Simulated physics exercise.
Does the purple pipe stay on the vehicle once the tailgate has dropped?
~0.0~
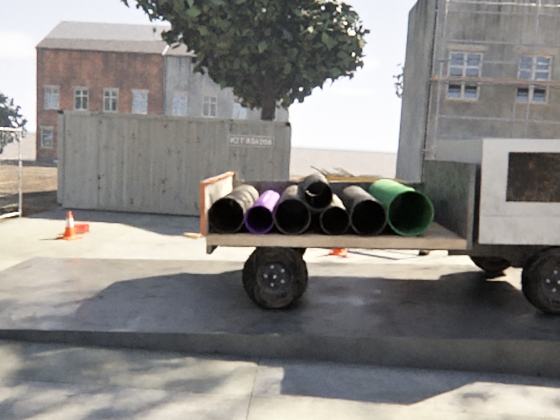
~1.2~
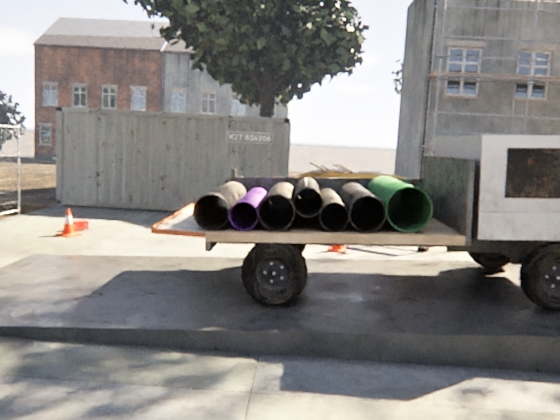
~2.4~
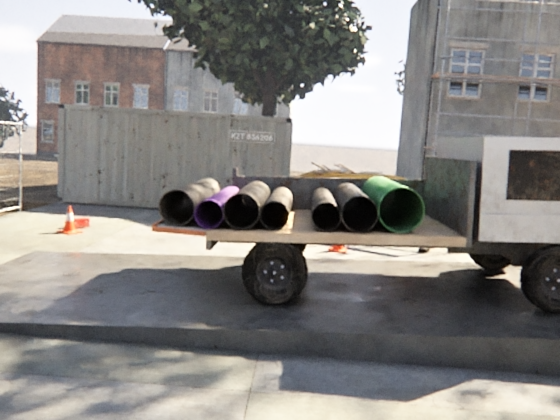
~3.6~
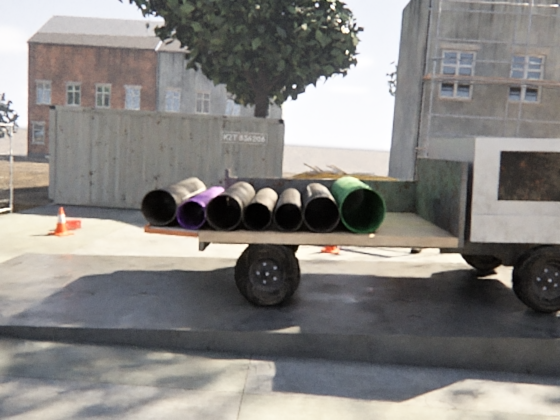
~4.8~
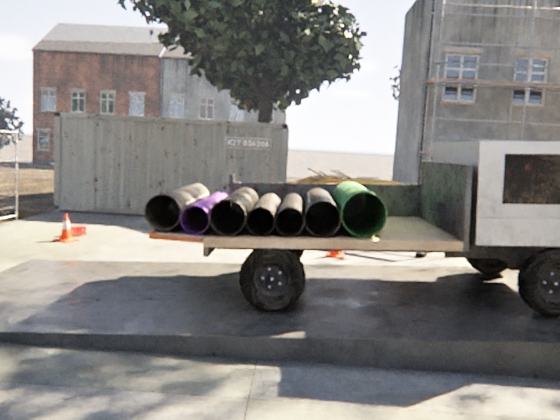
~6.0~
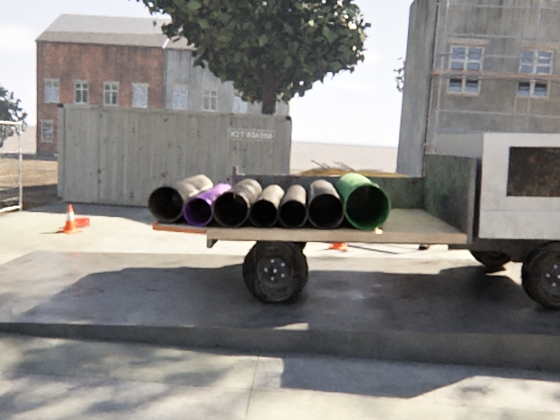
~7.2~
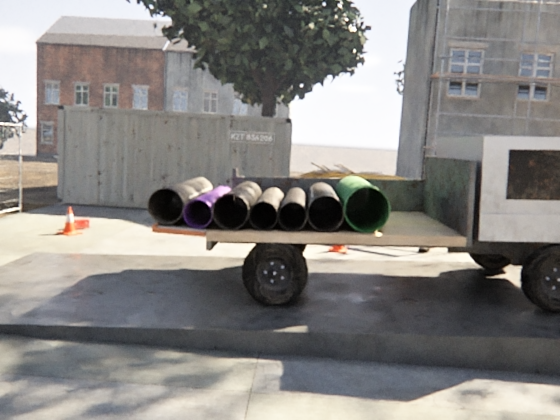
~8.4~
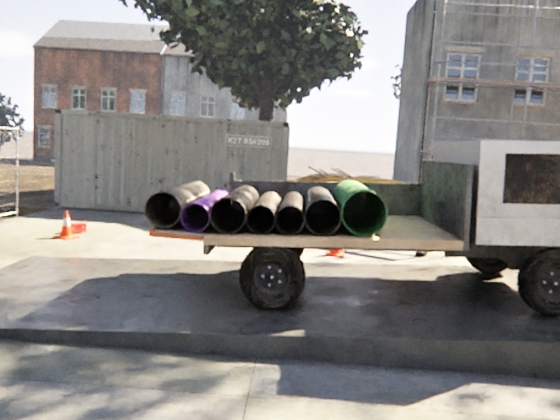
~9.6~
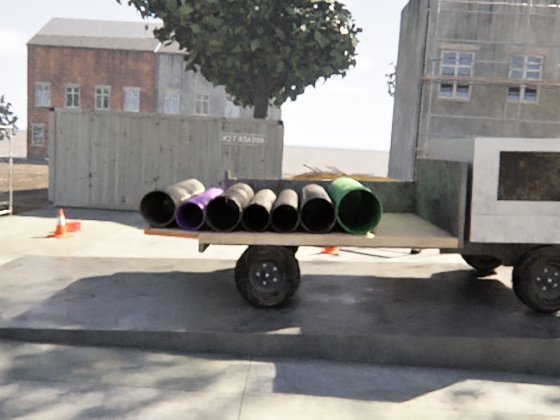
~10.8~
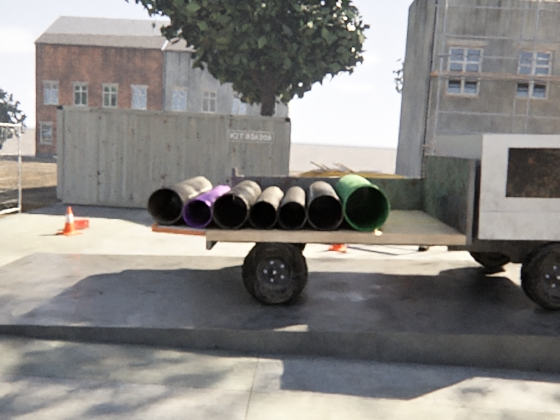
Yes, the purple pipe rolls out onto the lowered tailgate and comes to rest there, while the green one stays over the bed.
